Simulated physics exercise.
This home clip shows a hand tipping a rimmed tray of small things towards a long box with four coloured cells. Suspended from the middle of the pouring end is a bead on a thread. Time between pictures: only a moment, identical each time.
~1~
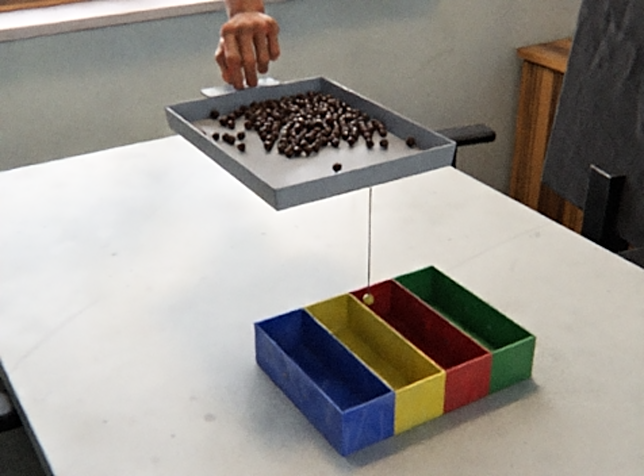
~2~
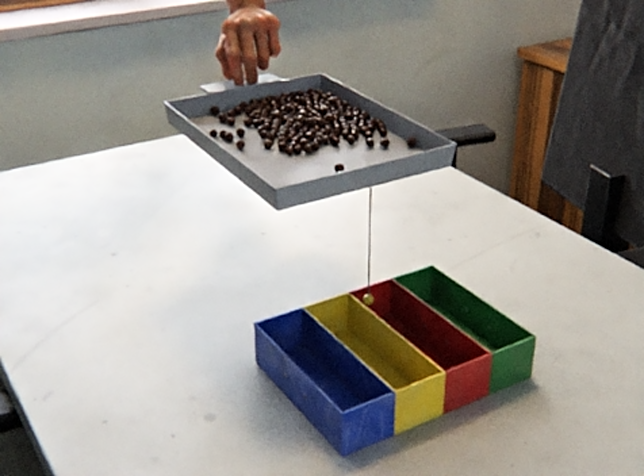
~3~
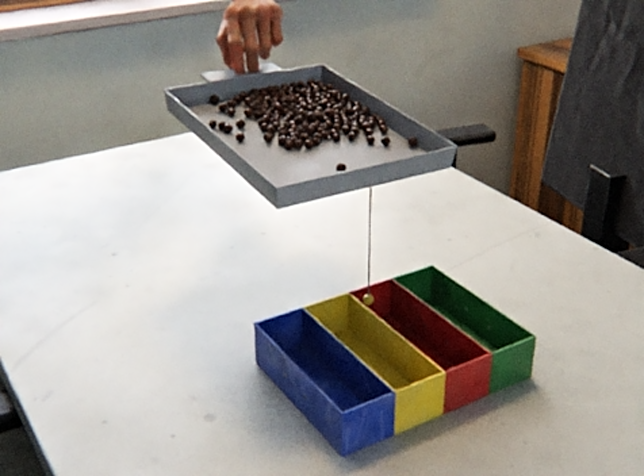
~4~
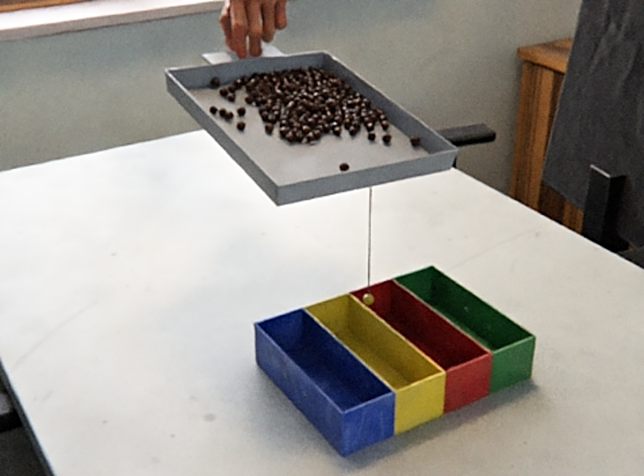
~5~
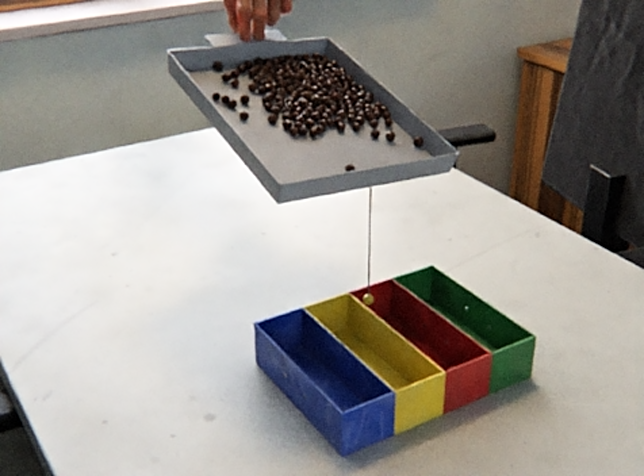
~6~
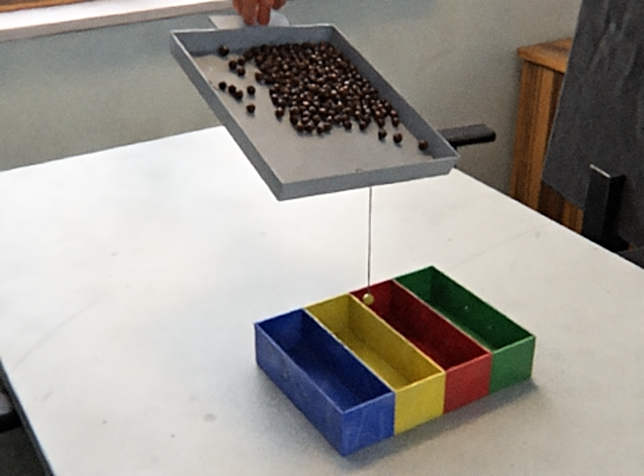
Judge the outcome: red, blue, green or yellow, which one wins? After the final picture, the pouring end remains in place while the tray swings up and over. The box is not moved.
The green compartment wins.
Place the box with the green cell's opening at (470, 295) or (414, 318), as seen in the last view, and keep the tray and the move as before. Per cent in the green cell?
50 %, then 20 %.
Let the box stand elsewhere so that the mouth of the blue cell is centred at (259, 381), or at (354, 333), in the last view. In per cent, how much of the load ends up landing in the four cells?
You'd get about 10 per cent first and about 90 per cent second.
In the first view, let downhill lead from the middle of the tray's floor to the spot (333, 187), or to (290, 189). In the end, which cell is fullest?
In order, it comes out as the blue one and the blue one.
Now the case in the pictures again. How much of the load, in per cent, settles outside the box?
My guess is about 10 percent.
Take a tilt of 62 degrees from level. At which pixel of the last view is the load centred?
The middle of the load sits near (413, 159).
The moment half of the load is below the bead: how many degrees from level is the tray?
Close to 105° of tilt at that moment.
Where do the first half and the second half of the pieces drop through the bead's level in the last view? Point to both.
I'd say close to (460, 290) at first and close to (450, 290) later on.
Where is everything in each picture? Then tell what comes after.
Corners of the pouring end near (277, 187) and (452, 143), level; middle of the load near (303, 117), chocolate balls; bead on its thread near (368, 300); blue cell near (368, 420); yellow cell near (419, 399); red cell near (467, 379); green cell near (512, 361), in the first frame.
Corners of the pouring end near (277, 186) and (452, 144), level; middle of the load near (303, 115), in the second frame.
Corners of the pouring end near (278, 185) and (453, 146), tipped barely, lowest at the right corner; middle of the load near (304, 108), in the third frame.
Corners of the pouring end near (280, 183) and (454, 149), tipped a little, lowest at the right corner; middle of the load near (305, 97), in the fourth frame.
Corners of the pouring end near (282, 182) and (455, 152), tipped a little, lowest at the right corner; middle of the load near (308, 88), in the fifth frame.
Corners of the pouring end near (284, 180) and (456, 155), tipped clearly, lowest at the right corner; middle of the load near (314, 81), the bulk on the move; blue cell near (368, 420); yellow cell near (419, 399); red cell near (467, 379); green cell near (512, 361), in the sixth frame.
Shortly afterwards, tray tipped steeply; the bulk on the tray; only a few in the green cell; only a few in the red cell; a little falling or outside the box.
Next, tray tipped right over; near a third on the tray; near a quarter in the green cell; a little in the red cell; only a few in the yellow cell; near a quarter falling or outside the box.
Some moments later, tray tipped past a quarter turn; near two thirds in the green cell; near a quarter in the red cell; only a few in the yellow cell; a little falling or outside the box.
In the end, tray tipped past a quarter turn; near two thirds in the green cell; near a quarter in the red cell; only a few in the yellow cell; none at all in the blue cell; a little outside the box.
